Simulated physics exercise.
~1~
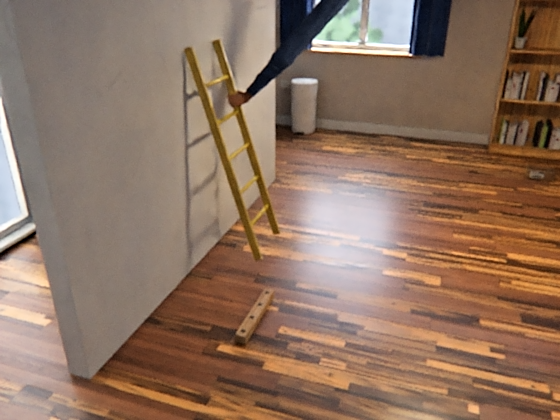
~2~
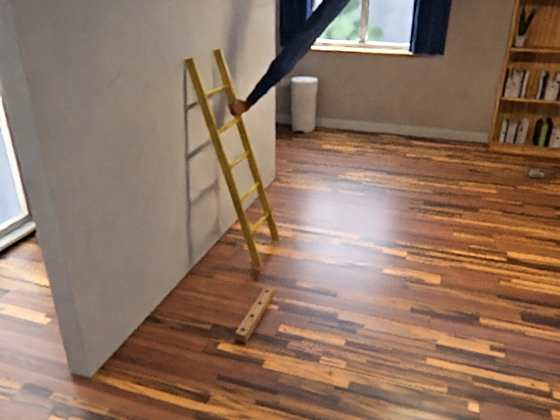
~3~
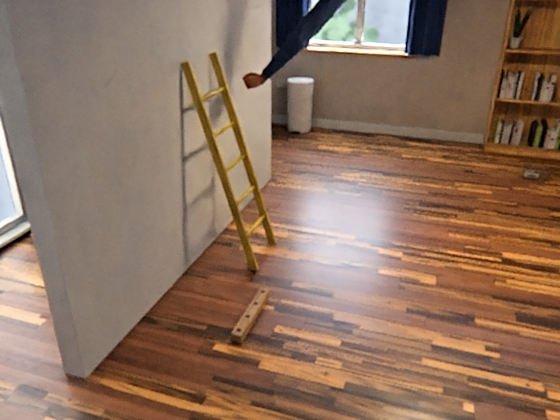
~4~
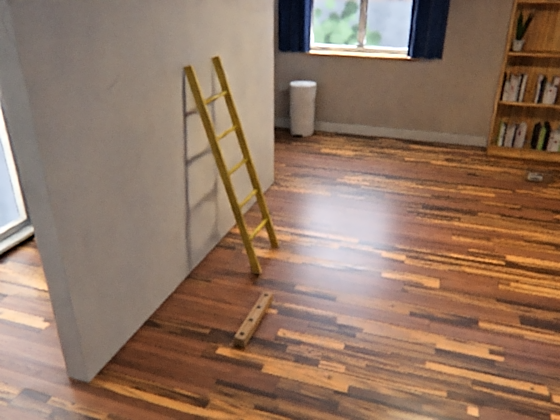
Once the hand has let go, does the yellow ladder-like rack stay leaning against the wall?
Yes, the yellow rack remains leaning against the wall after the hand lets go and withdraws.
